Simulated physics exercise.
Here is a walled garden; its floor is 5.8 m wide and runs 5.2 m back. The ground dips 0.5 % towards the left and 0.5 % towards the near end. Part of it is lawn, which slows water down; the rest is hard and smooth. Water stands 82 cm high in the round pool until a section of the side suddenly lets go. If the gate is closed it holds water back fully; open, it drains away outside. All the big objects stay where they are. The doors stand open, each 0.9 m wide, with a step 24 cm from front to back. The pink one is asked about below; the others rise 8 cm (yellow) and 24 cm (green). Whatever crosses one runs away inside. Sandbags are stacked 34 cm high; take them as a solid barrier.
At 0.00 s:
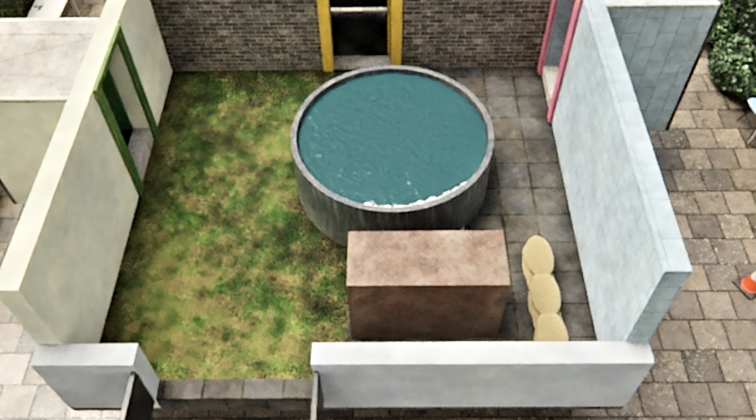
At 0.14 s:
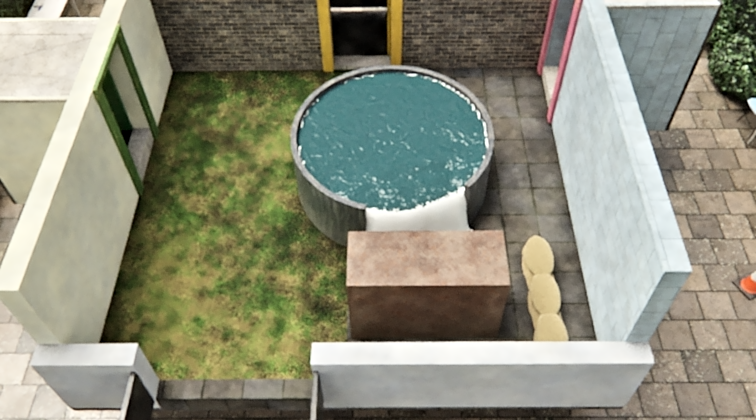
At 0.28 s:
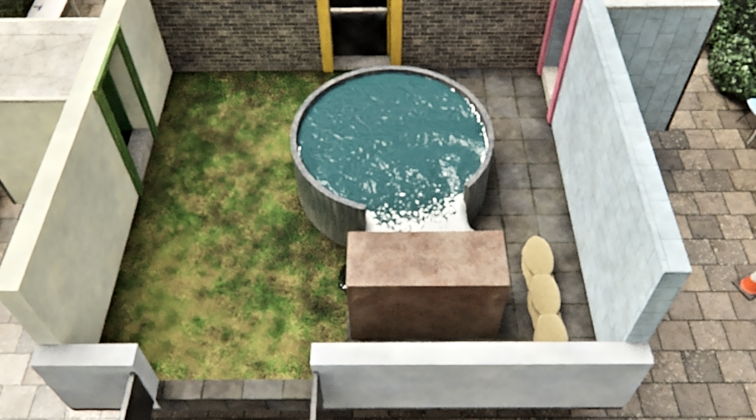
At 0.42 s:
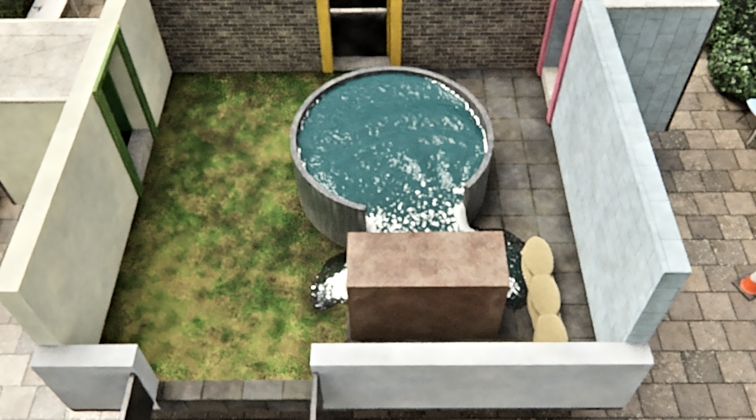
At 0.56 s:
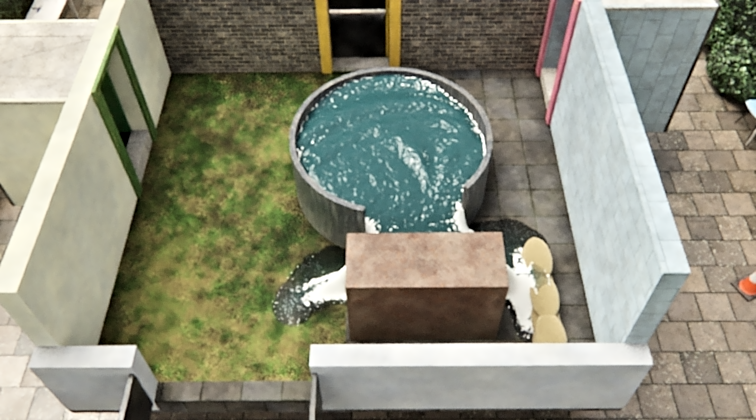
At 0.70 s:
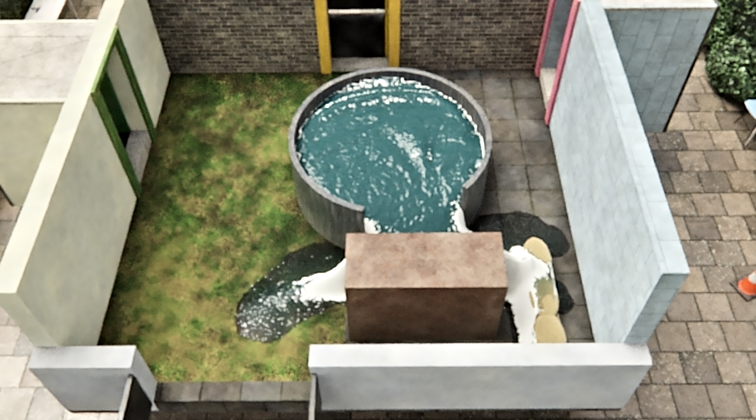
In the video, water pours from the near side of a round pool in a walled garden behind a brown block, then emerges around both its ends, spreading over the grass at left and the paving around sandbags at right.
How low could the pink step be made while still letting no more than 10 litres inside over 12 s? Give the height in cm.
About 18.5 cm.
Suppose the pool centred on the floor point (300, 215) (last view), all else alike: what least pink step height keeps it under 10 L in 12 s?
About 10.5 cm.
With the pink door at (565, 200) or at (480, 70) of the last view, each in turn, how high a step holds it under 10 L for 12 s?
About 26 and 24 cm.
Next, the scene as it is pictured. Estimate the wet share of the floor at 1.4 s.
Near 40 per cent is wet.
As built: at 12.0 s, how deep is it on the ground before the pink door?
About 8.0 cm.
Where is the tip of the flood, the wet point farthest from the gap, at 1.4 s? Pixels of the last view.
At about (167, 311).
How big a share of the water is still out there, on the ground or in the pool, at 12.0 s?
About 80 per cent.
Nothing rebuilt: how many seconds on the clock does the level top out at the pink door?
Around 5.0 s.
After 1.4 s water covers 40 % of the floor, deepest (66 cm) near (520, 270); it has not reached the pink door.
After 3.0 s water covers 75 % of the floor, deepest (37 cm) near (520, 270); 14 cm at the pink door, 1 litre in over its 18 cm step.
After 12.0 s water covers 95 % of the floor, deepest (14 cm) near (88, 381); 8 cm at the pink door, 11 litres in over its 18 cm step.
At the pink door as built, the water arrived by 1.8 s and peaked near 19 cm at 5.0 s.
Run again over the same 12 s with other heights there, 20 litres in over 16 cm, 3 litres over 22 cm. The limit of 10 litres is kept from about 18.5 cm up.
